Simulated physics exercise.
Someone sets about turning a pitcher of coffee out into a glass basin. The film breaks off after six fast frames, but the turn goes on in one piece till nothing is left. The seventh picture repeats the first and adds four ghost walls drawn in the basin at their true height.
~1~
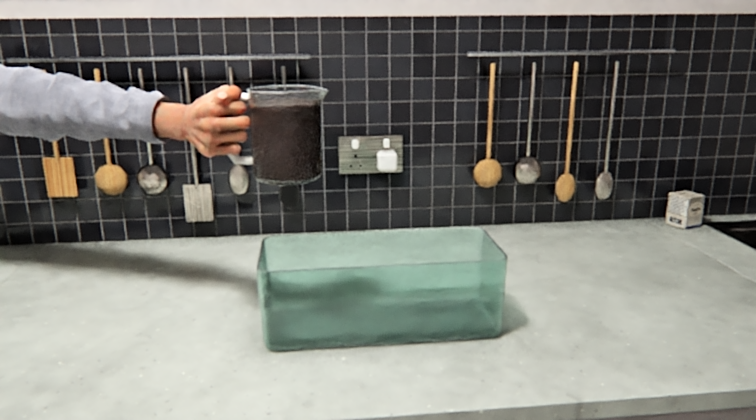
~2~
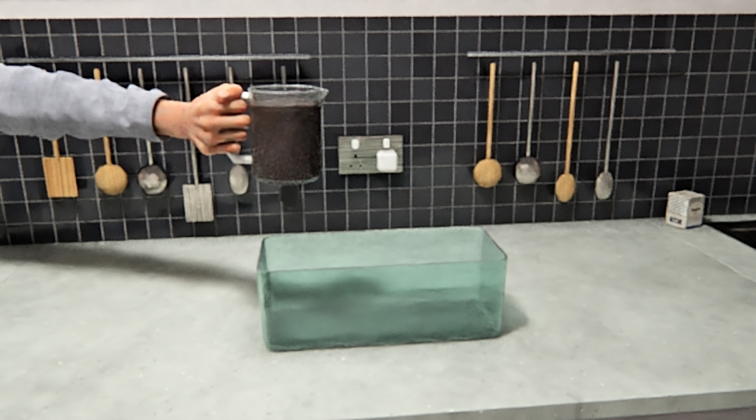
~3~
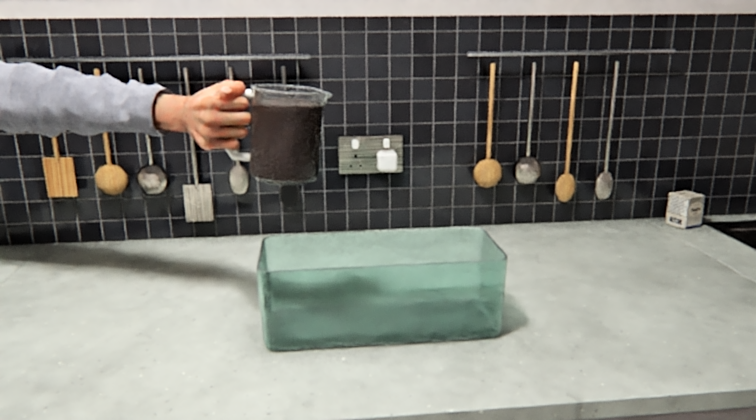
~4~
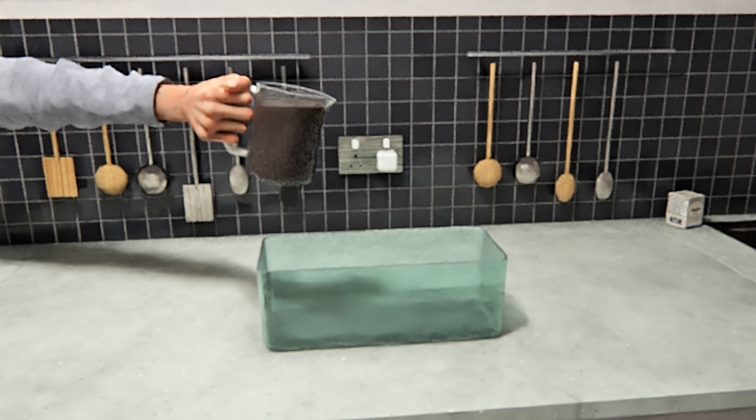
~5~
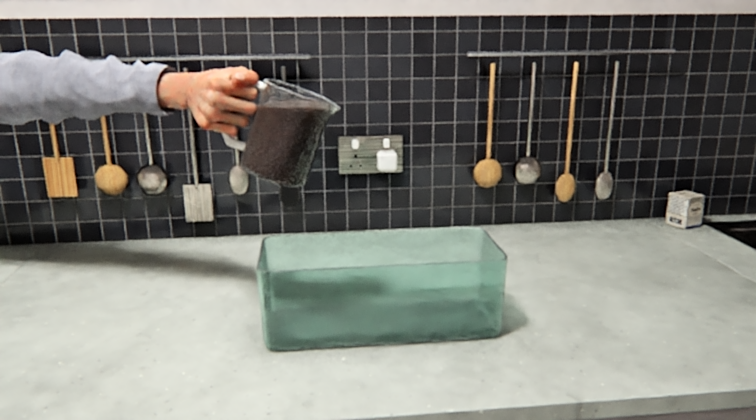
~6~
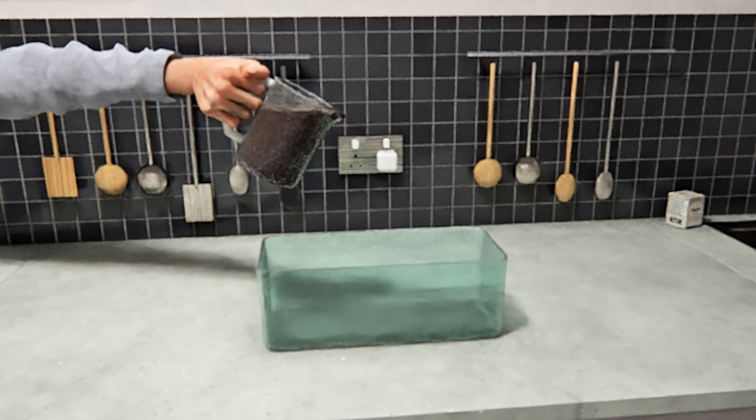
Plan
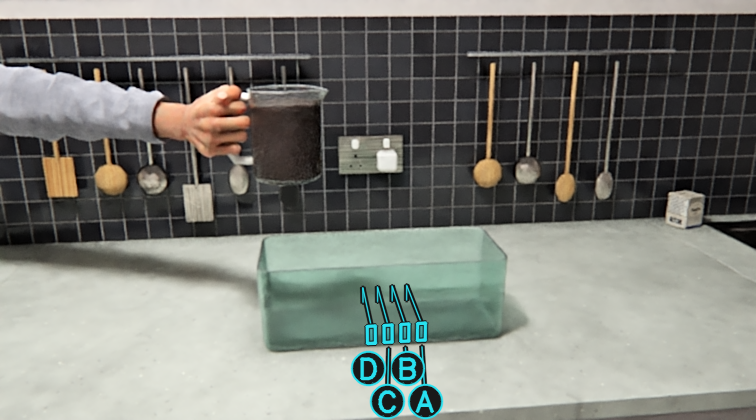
Pitcher of dark coffee held by a hand above a glass basin, tilting gradually to the right until liquid reaches its lip.
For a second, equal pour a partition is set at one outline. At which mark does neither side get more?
Place B does it best.
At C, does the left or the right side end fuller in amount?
The right side.
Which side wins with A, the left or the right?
More ends on the left.
In cyan, A at (421, 346); B at (405, 347); C at (388, 348); D at (371, 349).
With A, about 78 % ends left of the wall and 15 % right of it; 7 % is lost outside.
With B, about 51 % ends left of the wall and 48 % right of it.
With C, about 24 % ends left of the wall and 74 % right of it.
With D, about 14 % ends left of the wall and 85 % right of it.
